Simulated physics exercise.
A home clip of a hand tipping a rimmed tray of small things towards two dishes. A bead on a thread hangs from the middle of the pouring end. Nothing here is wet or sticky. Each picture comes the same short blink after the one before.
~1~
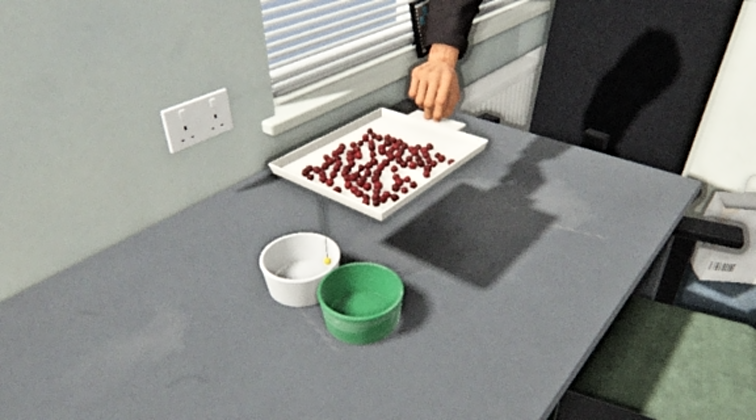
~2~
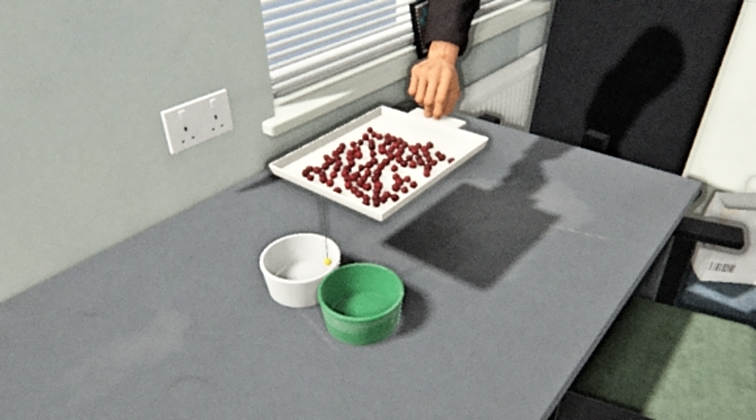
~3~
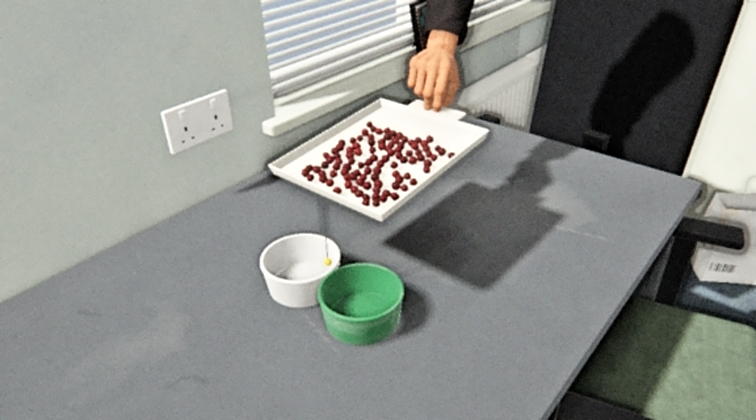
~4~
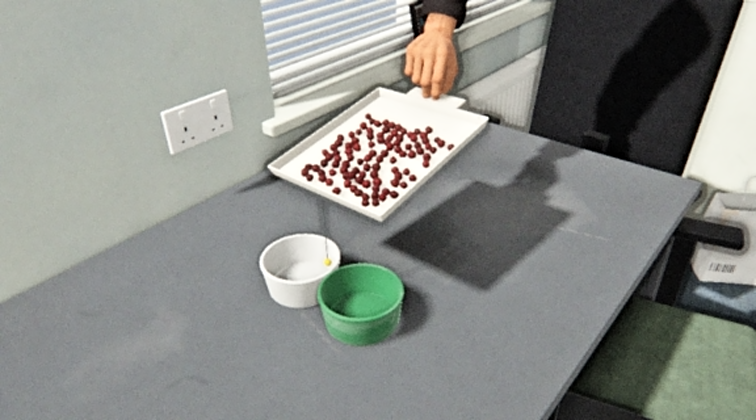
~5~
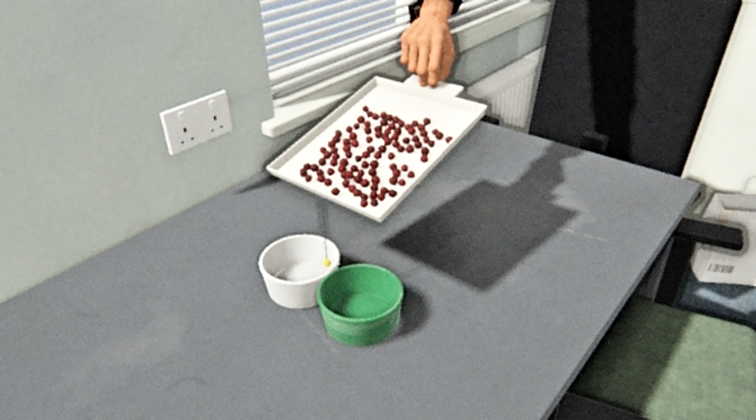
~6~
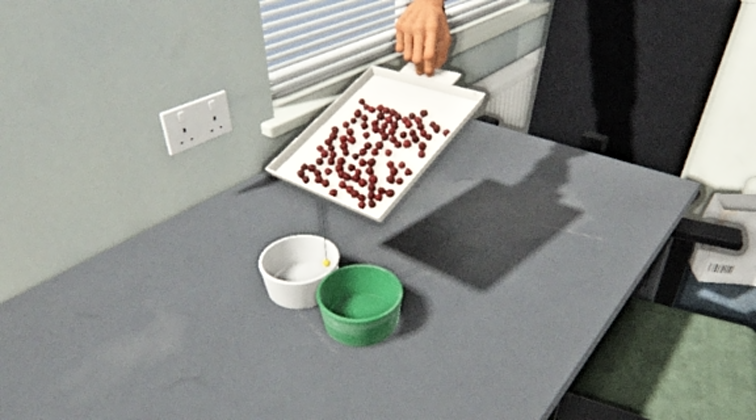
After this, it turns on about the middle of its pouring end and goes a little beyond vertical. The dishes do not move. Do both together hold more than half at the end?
In the dishes lies less than half of it.
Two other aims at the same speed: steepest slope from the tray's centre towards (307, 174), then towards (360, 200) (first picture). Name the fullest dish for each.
The first try: Left. The second: The right-hand dish.
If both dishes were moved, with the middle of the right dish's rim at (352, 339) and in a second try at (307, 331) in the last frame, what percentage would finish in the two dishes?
Near 80 % and 50 %.
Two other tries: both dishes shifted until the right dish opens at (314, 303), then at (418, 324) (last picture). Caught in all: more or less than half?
One: More than half. Two: The smaller part.
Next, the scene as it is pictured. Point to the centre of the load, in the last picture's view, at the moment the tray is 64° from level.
At about (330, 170).
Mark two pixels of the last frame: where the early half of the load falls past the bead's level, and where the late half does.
The first part at (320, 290); the rest at (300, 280).
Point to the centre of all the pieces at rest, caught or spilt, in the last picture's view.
At about (295, 325).
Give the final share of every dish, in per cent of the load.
For the left dish some 20 %, for the right dish some 20 %.
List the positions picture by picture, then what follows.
The first frame shows corners of the pouring end (273, 164) and (381, 210), level; middle of the load (381, 167), dried cherries; left dish (273, 287); right dish (333, 323); bead on its thread (328, 261).
The second frame shows corners of the pouring end (273, 164) and (381, 211), level; middle of the load (381, 167).
The third frame shows corners of the pouring end (273, 165) and (381, 212), tipped barely, level across its low end; middle of the load (381, 164).
The fourth frame shows corners of the pouring end (272, 166) and (380, 212), tipped a little, level across its low end; middle of the load (380, 160).
The fifth frame shows corners of the pouring end (271, 167) and (379, 214), tipped a little, level across its low end; middle of the load (378, 156).
The sixth frame shows corners of the pouring end (270, 168) and (378, 214), tipped clearly, level across its low end; middle of the load (375, 153); left dish (272, 289); right dish (332, 325).
Just after the last frame, tray tipped steeply; almost all on the tray; just a few in the air.
A moment on, tray tipped past a quarter turn; almost all on the tray; just a few outside both.
Further on, tray tipped past a quarter turn; roughly a quarter in the right dish; roughly a quarter in the left dish; roughly two thirds outside both.
When it is over, tray tipped past a quarter turn; roughly a quarter in the right dish; roughly a quarter in the left dish; roughly two thirds outside both.
